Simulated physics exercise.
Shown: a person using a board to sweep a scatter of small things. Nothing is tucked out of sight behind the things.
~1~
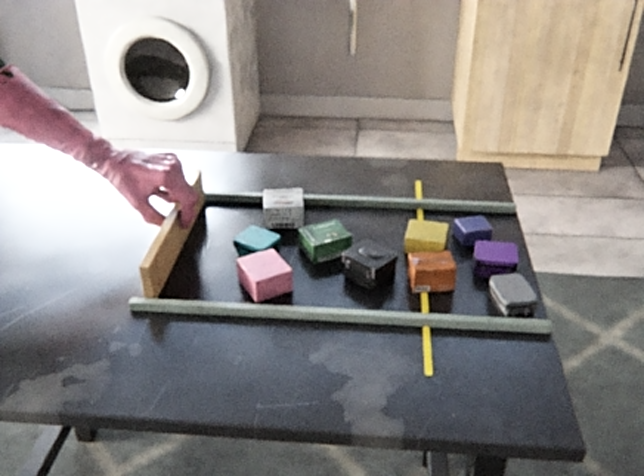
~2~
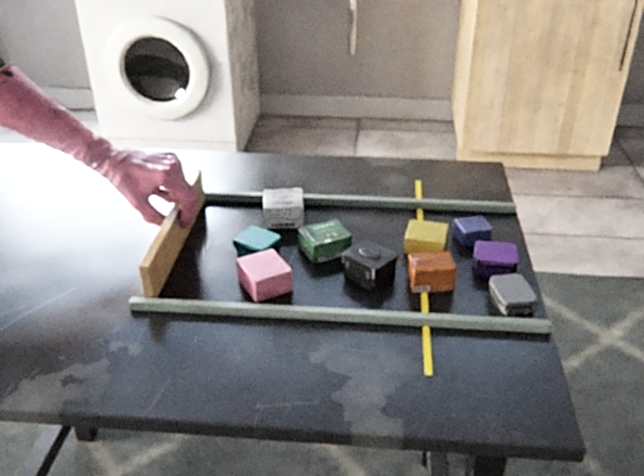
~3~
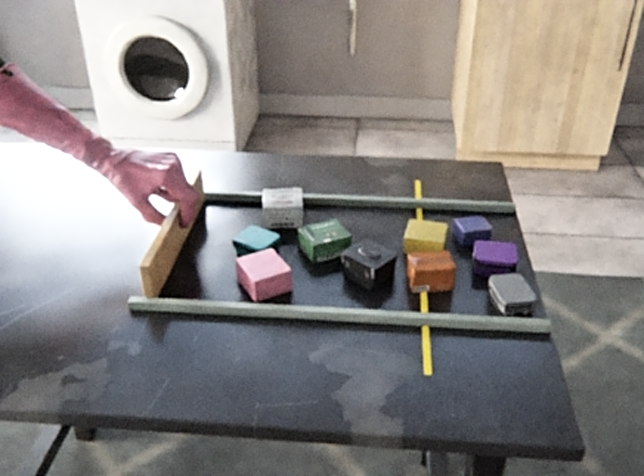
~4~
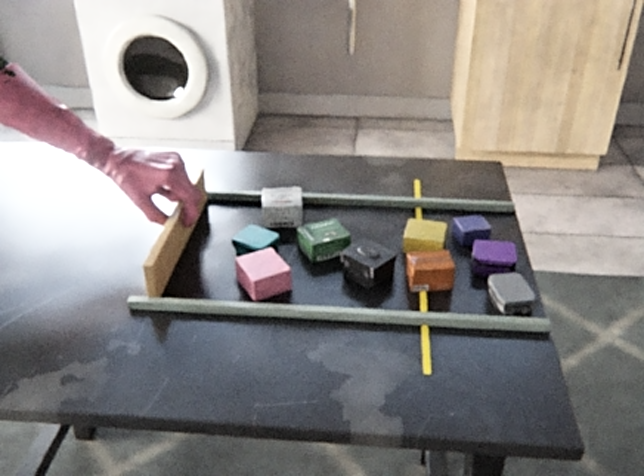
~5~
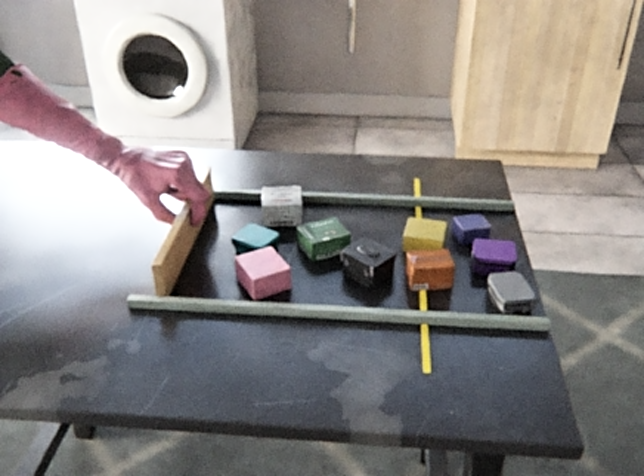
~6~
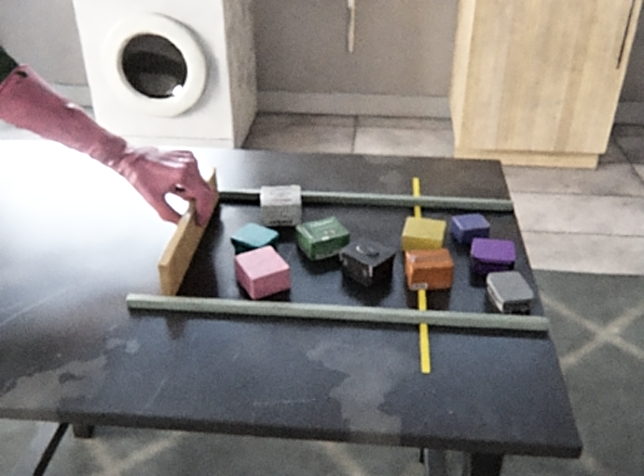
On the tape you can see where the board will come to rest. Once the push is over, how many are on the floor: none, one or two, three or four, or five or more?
The number of pieces cleared off the edge is going to be one or two exactly.
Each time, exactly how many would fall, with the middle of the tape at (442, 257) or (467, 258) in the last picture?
The floor gets 3 the first time and 5 the second.
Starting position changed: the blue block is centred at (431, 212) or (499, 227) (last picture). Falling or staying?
One place after the other: It keeps its spot; it ends up falling.
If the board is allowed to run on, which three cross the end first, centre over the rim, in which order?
The blue block goes first, followed by the grey case and then the yellow block.
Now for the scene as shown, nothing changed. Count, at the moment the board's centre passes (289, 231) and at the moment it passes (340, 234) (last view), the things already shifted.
First 4 and then 8.
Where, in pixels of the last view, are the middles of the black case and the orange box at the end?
The black case settles near (469, 267); as for the orange box, near (516, 281).
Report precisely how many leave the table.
That would be exactly 2.
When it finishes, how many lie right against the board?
3 in contact.
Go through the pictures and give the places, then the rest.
In the first picture, grey case (512, 296); purple case (495, 260); blue block (473, 231); board (176, 229); tape (423, 258).
In the second picture, purple case (495, 260); pink block (265, 275).
In the third picture, blue block (472, 231); yellow block (426, 238).
In the fourth picture, grey case (510, 295); white box (282, 208).
In the fifth picture, purple case (493, 258); board (187, 227).
In the sixth picture, grey case (509, 294); purple case (493, 258); blue block (470, 229); board (192, 227); tape (420, 255).
A little later, none off yet; grey case at rest near (509, 294); purple case at rest near (493, 258); blue block at rest near (470, 229).
Next, none off yet; grey case shifted a little near (525, 299); purple case at rest near (494, 258); blue block shifted about its own width near (515, 226).
When it is over, the number that fall off is one or two; down, blue block and grey case.
